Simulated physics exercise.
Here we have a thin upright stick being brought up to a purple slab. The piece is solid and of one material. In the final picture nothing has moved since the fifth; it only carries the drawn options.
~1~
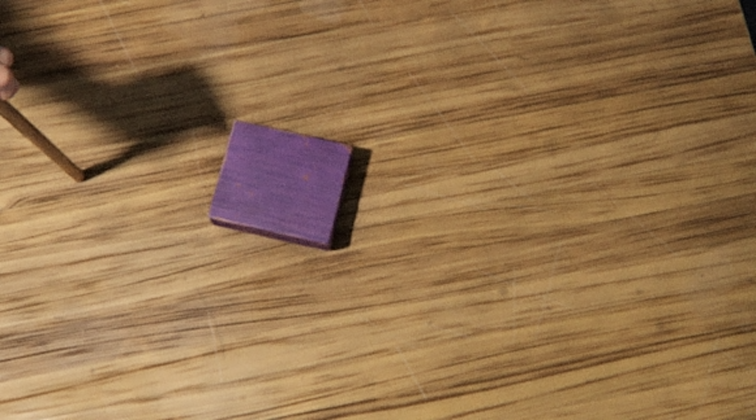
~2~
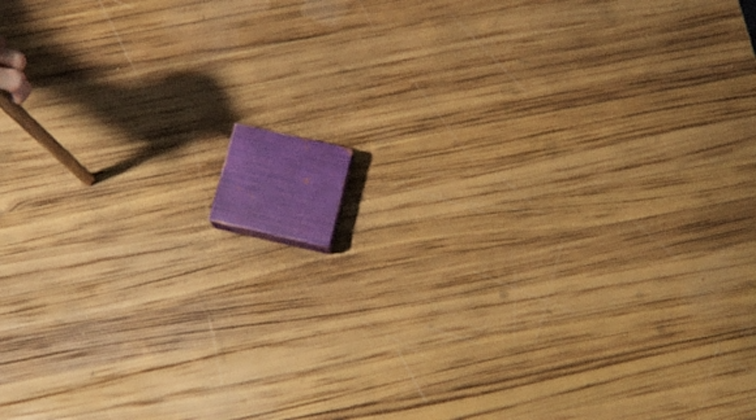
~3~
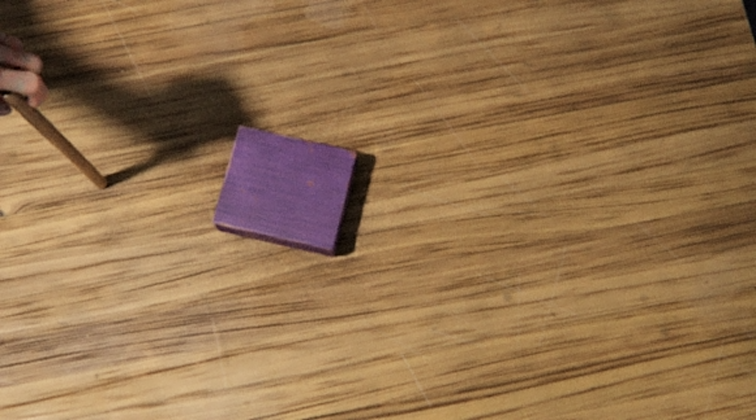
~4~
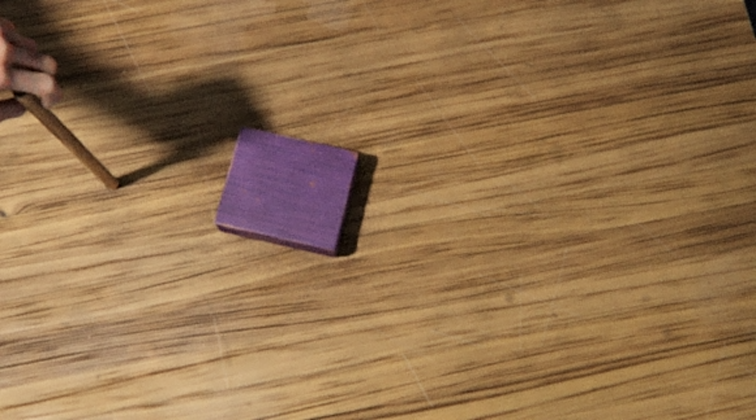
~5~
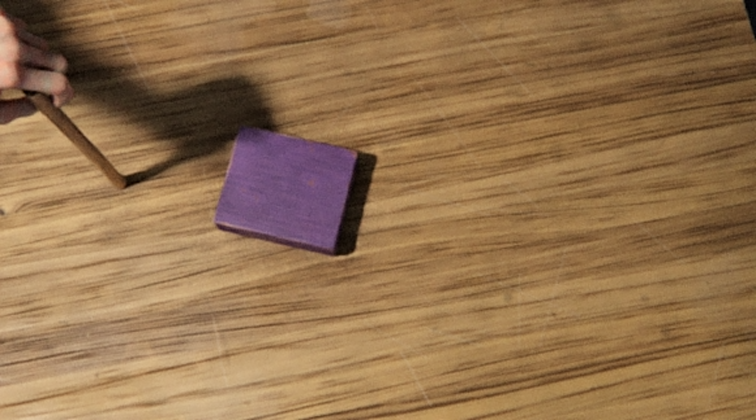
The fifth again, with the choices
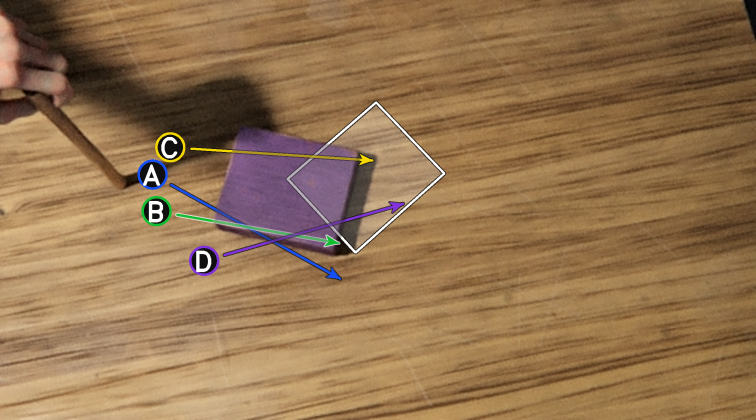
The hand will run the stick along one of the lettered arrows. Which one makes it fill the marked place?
Arrow B does it.
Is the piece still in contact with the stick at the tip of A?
Yes.
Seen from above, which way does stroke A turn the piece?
Anticlockwise.
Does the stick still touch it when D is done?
At the end, no.
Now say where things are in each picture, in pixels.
Purple slab (281, 181), in the first picture.
Purple slab (281, 185), in the second picture.
Purple slab (285, 187), in the third picture.
Purple slab (287, 188), in the fourth picture.
Purple slab (286, 187), in the fifth picture.
On the marked copy, A from (171, 185) to (340, 279); B from (177, 215) to (338, 243); C from (191, 149) to (373, 160); D from (224, 255) to (403, 204).
Following B. Soon after the start, foot of the stick (236, 225), piece (303, 183).
Later, foot of the stick (293, 235), piece (343, 171).
In the end, foot of the stick (338, 243), piece (365, 166); it fills the outline.
As for the rest, A leaves the piece out of the outline, at (354, 192); C leaves the piece out of the outline, at (359, 223); D leaves the piece out of the outline, at (307, 158).
